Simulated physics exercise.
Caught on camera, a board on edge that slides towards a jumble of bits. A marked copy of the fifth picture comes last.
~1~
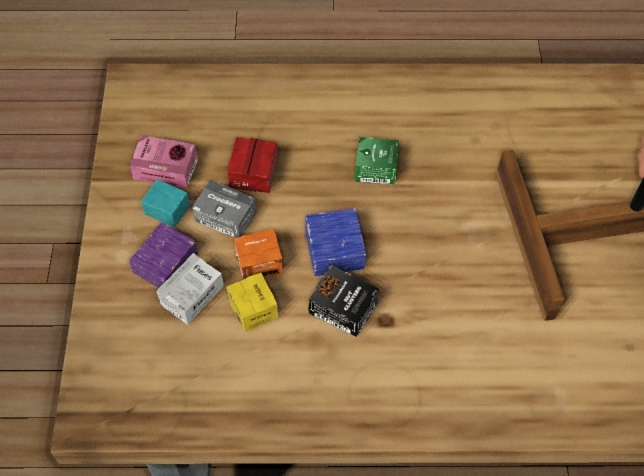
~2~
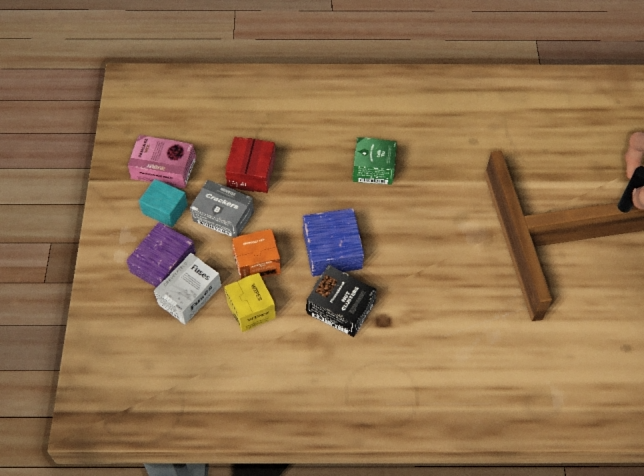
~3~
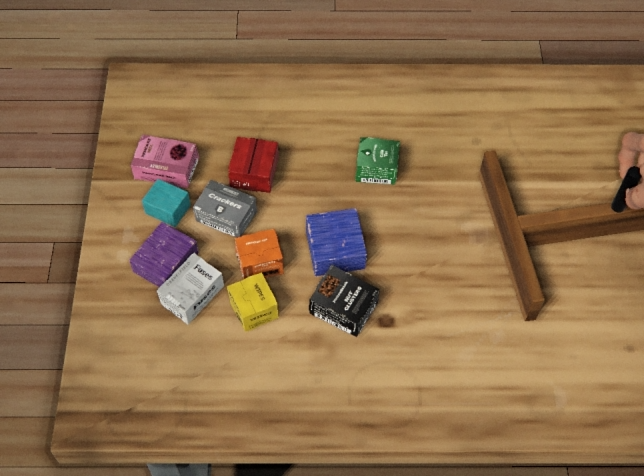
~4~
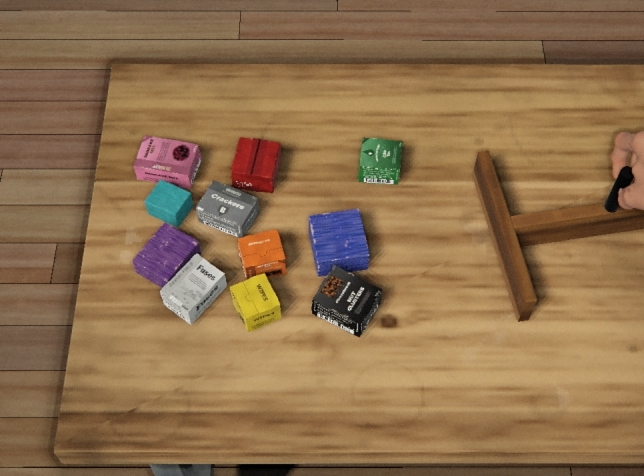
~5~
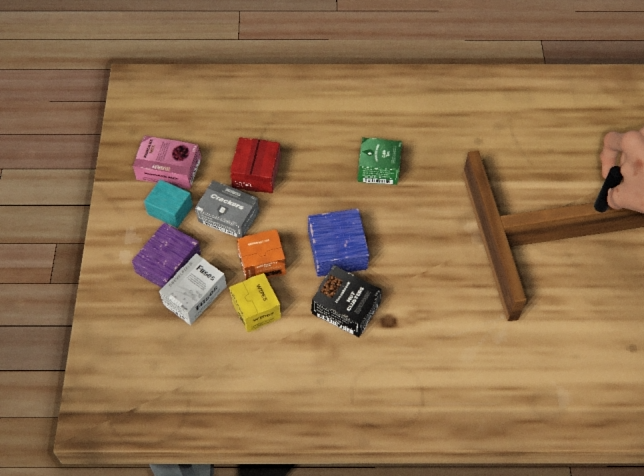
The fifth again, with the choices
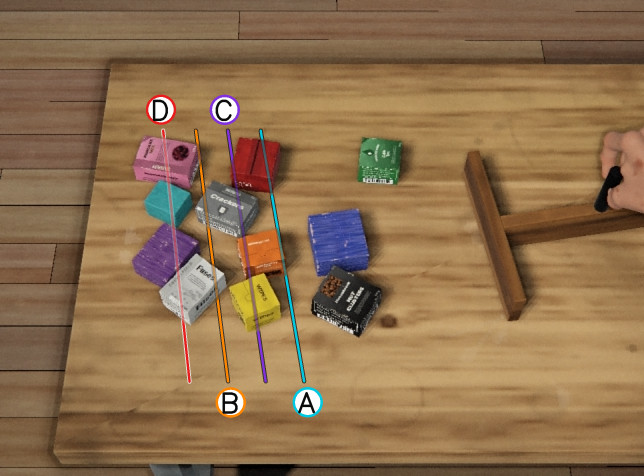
A T-shaped wooden tool slides slowly left across a wooden tabletop, its crossbar starting well to the right of a scattered group of colourful packets and boxes. A hand comes further into view at the right edge, gripping the handle, as the tool moves a little closer to the untouched packets.
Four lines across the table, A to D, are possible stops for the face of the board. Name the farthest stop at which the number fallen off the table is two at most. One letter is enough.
At D, and not beyond.
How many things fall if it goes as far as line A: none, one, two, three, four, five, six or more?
The count is none.
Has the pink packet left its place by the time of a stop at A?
No.
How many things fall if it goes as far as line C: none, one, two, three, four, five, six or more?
In all, none.
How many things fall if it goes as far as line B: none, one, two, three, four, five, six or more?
By then, none.
On the marked copy, A at (281, 246); B at (211, 246); C at (245, 246); D at (175, 246).
With D. Early on, board (382, 222); green box (347, 152); pink packet (167, 162).
Further on, board (266, 222); purple block (134, 259); turquoise block (160, 199).
At the end, board (176, 222); purple block over the edge; white box over the edge; two fallen.
As for the rest, A is within the limit but short; B is within the limit but short; C is within the limit but short.
